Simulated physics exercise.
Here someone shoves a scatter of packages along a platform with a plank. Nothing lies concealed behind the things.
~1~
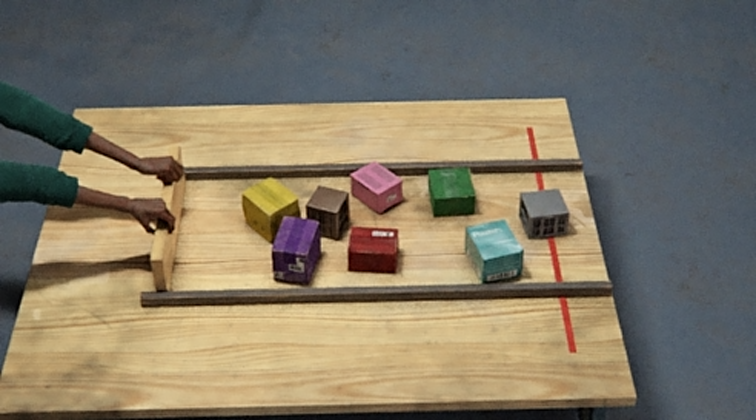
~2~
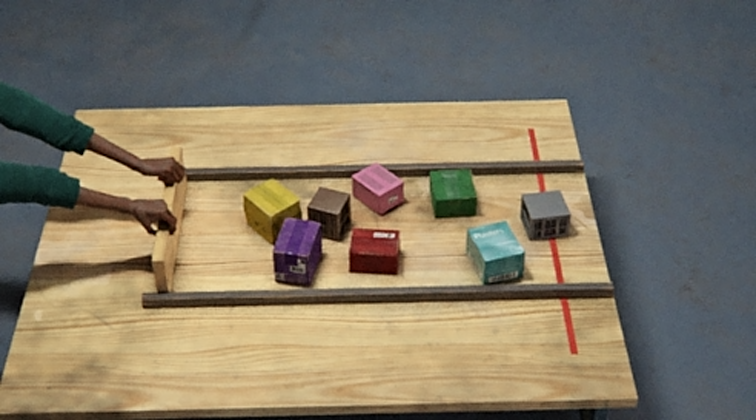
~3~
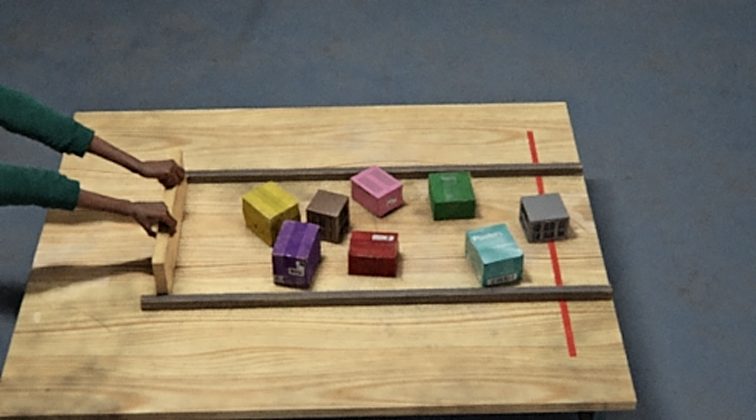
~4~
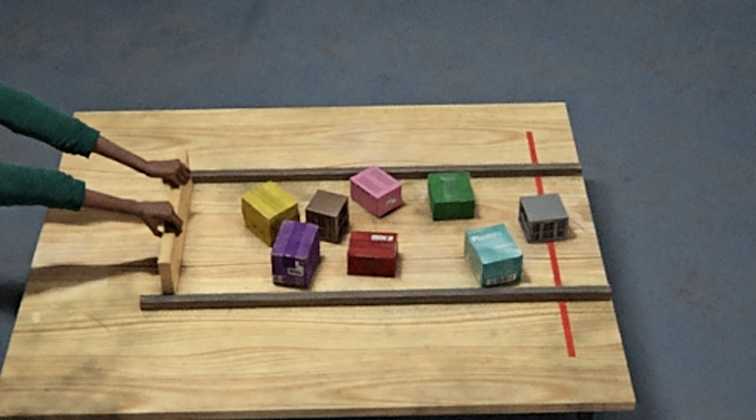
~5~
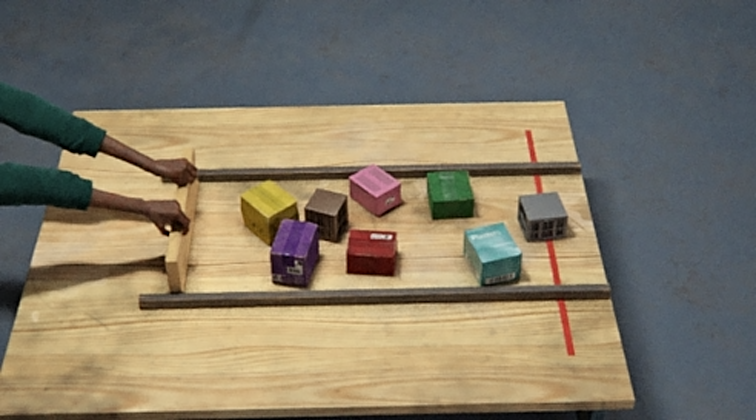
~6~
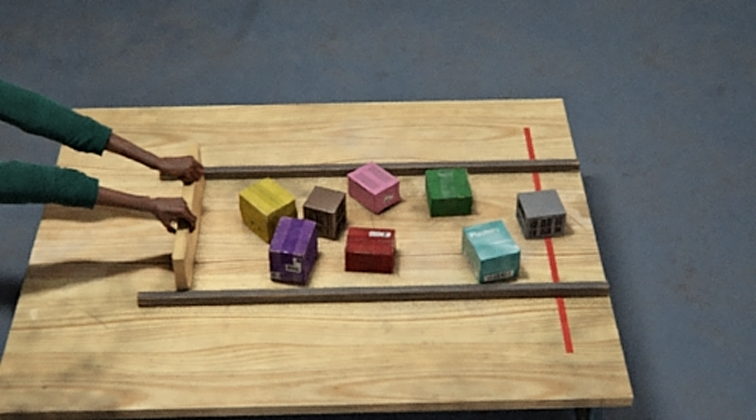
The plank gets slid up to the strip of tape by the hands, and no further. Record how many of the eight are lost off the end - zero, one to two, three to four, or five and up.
Lost off the end: Five and up.
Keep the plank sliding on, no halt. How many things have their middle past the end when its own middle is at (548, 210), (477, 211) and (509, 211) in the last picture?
5, 0 and 2.
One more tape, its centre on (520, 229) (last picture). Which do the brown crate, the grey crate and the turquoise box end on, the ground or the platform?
Result - brown crate: Remains in place; grey crate: Drops; turquoise box: Drops.
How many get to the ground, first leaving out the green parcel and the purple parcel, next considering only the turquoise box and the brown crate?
Counts - first: 3; second: 3.
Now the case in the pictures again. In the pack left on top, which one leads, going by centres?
Nearest at the end: The pink tote.
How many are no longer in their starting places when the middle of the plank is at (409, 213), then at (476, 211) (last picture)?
So far 7, and 8 at the second.
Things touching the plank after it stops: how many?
That number would be 3.
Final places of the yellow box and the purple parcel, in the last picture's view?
The yellow box stops around (565, 210); the purple parcel around (571, 244).
A little later, none off yet; grey crate at rest near (541, 214); turquoise box at rest near (490, 252); green parcel at rest near (449, 192).
Next, none off yet; grey crate at rest near (541, 214); turquoise box shifted about its own width near (539, 253); green parcel shifted about its own width near (492, 191).
When it is over, the number that fall off is five or more; down, brown crate, red parcel, green parcel, turquoise box and grey crate.
